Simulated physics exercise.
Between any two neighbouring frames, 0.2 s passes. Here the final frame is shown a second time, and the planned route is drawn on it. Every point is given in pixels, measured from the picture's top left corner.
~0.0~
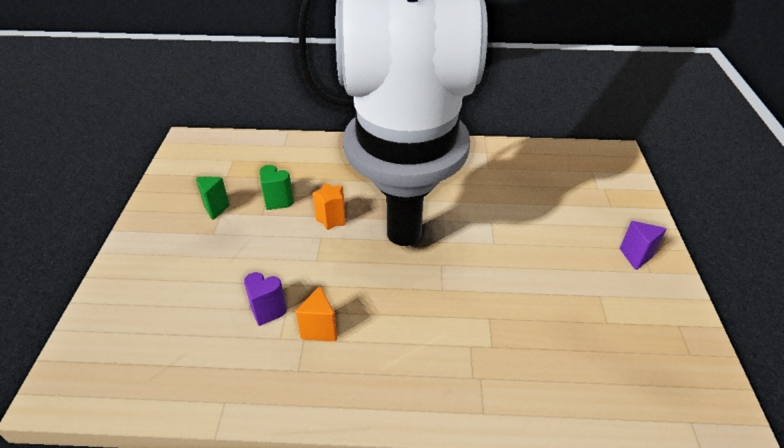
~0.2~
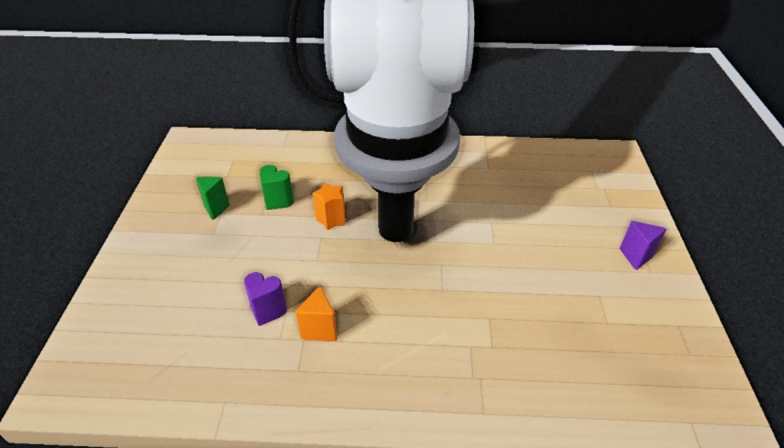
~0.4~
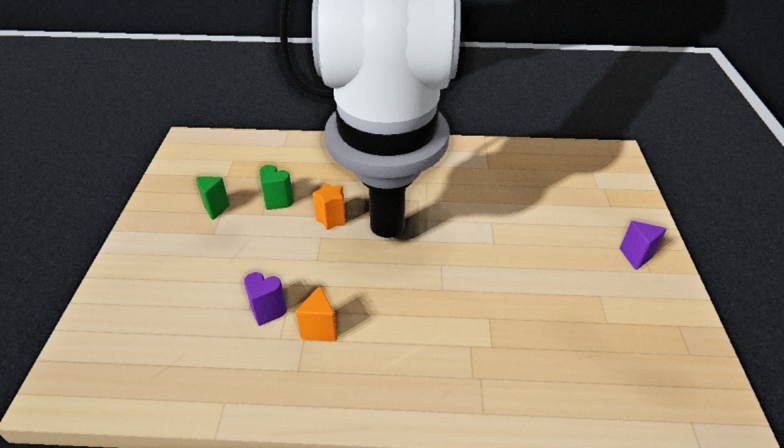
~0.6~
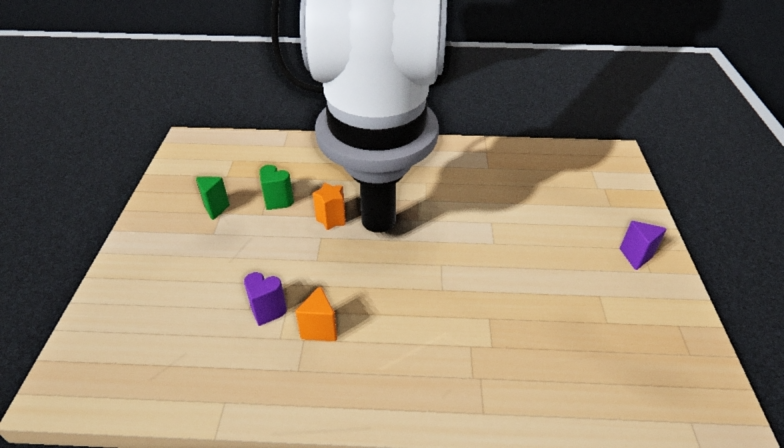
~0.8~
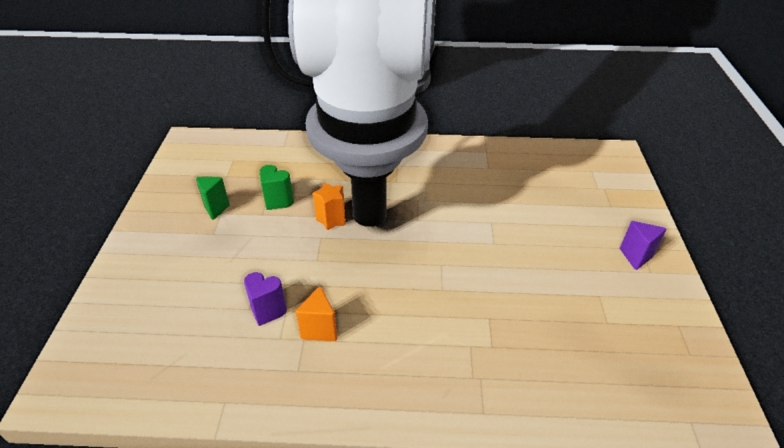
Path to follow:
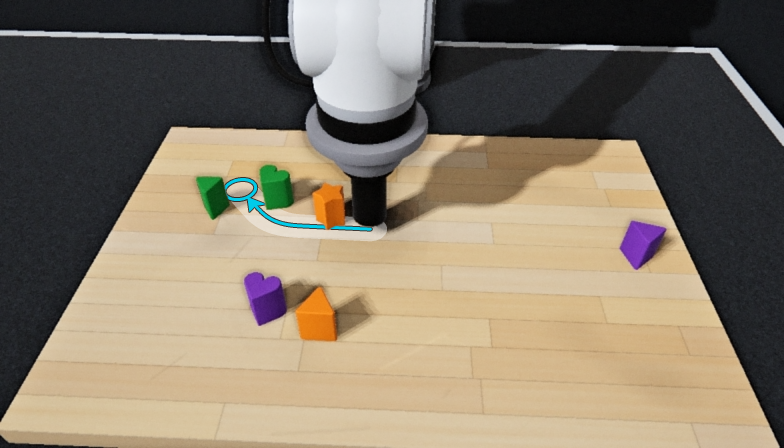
A white robot arm with a black cylindrical tip reaches down over a light wooden board on a dark floor, seen from a raised, fixed view in front. A green triangular block, a green heart and an orange star sit at upper left, a purple heart and an orange triangular block below them, and a purple block at far right. The arm slides slowly left and slightly back, nearing the star, while every block stays still.
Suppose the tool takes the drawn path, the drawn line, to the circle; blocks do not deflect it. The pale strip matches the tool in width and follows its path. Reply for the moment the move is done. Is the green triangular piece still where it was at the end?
Yes, I think so.
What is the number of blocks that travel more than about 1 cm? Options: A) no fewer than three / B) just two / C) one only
It's B.
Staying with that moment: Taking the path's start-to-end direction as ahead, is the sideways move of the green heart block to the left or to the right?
The shift goes right.
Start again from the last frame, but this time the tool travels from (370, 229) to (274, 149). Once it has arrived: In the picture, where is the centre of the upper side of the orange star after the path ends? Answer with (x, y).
Its top middle: (312, 187).
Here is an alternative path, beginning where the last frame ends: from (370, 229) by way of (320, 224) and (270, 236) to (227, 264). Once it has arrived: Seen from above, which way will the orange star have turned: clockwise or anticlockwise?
Seen from above, clockwise.
Path on the board, from (370, 229) over (316, 227) and (267, 216) to (240, 189).
On the path given first. One third of the way, tool (314, 213); orange star (301, 182), turned 65° clockwise.
Two thirds of the way, tool (264, 203); green heart block (270, 167), turned 30° anticlockwise; orange star (291, 178).
At the end, tool (237, 176); green triangular piece in place; green heart block (268, 157), turned 45° clockwise; orange star (291, 178), turned 130° clockwise.
